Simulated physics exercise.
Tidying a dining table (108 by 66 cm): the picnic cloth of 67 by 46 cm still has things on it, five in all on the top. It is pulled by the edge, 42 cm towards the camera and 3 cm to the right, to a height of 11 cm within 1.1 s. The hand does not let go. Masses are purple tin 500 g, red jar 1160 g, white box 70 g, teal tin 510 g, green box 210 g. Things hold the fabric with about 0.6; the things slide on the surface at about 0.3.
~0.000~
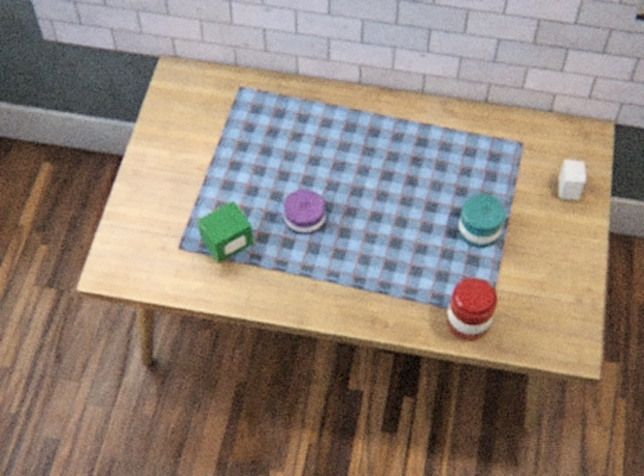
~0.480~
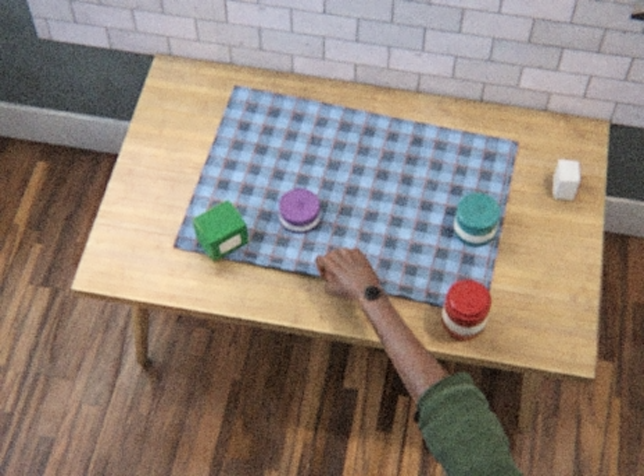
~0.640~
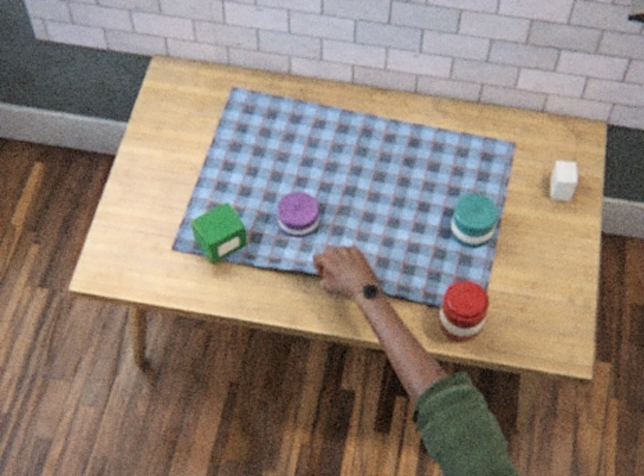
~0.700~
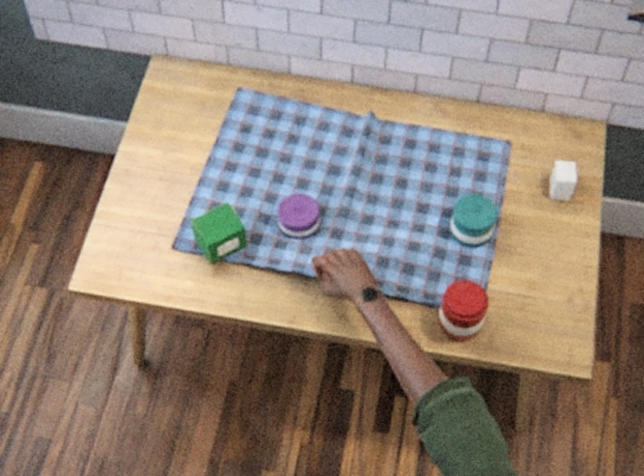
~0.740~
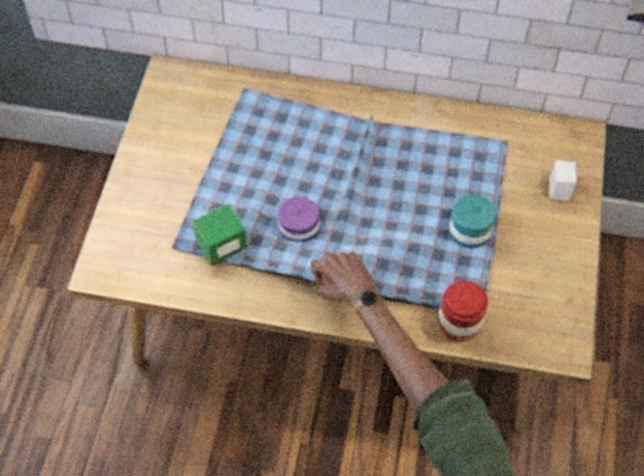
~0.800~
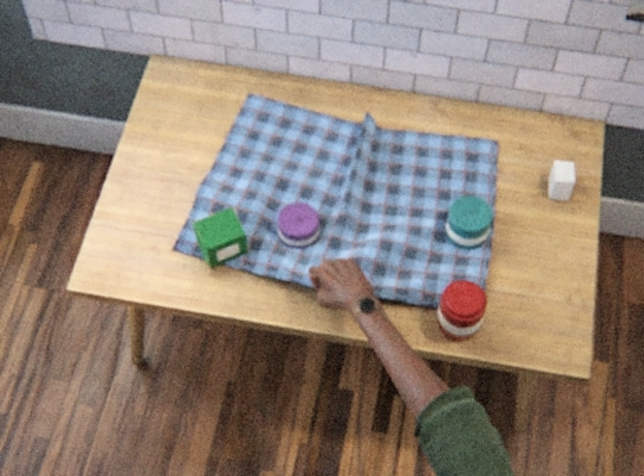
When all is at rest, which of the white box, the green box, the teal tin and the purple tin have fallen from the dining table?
In order: The white box keeps to the top; the green box drops off; the teal tin drops off; the purple tin drops off.
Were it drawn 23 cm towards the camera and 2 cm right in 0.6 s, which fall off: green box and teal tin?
Then: Green box drops off, teal tin stays up.
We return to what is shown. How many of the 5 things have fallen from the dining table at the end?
4 of them.
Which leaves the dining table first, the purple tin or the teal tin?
First goes the purple one.
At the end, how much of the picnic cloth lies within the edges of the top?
Some 0 per cent of it.
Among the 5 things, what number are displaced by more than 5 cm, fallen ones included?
I count 4.
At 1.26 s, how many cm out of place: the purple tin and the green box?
Purple tin 30 cm, green box 25 cm.
By 1.0 s, 100 % of the picnic cloth is still over the top; purple tin 15 cm off its start, green box 11 cm off its start, teal tin 8 cm off its start.
By 1.3 s, 75 % of the picnic cloth is still over the top; purple tin 30 cm off its start, green box 26 cm off its start, teal tin 22 cm off its start.
By 1.5 s, 25 % of the picnic cloth is still over the top; purple tin over the edge, green box over the edge, teal tin 33 cm off its start at (367, 311).
By 1.7 s, 10 % of the picnic cloth is still over the top; purple tin over the edge, green box over the edge, teal tin on its side, 43 cm off its start.
By 3.3 s, 0 % of the picnic cloth is still over the top; teal tin over the edge, purple tin over the edge, green box over the edge, white box 0 cm off its start at (564, 171).
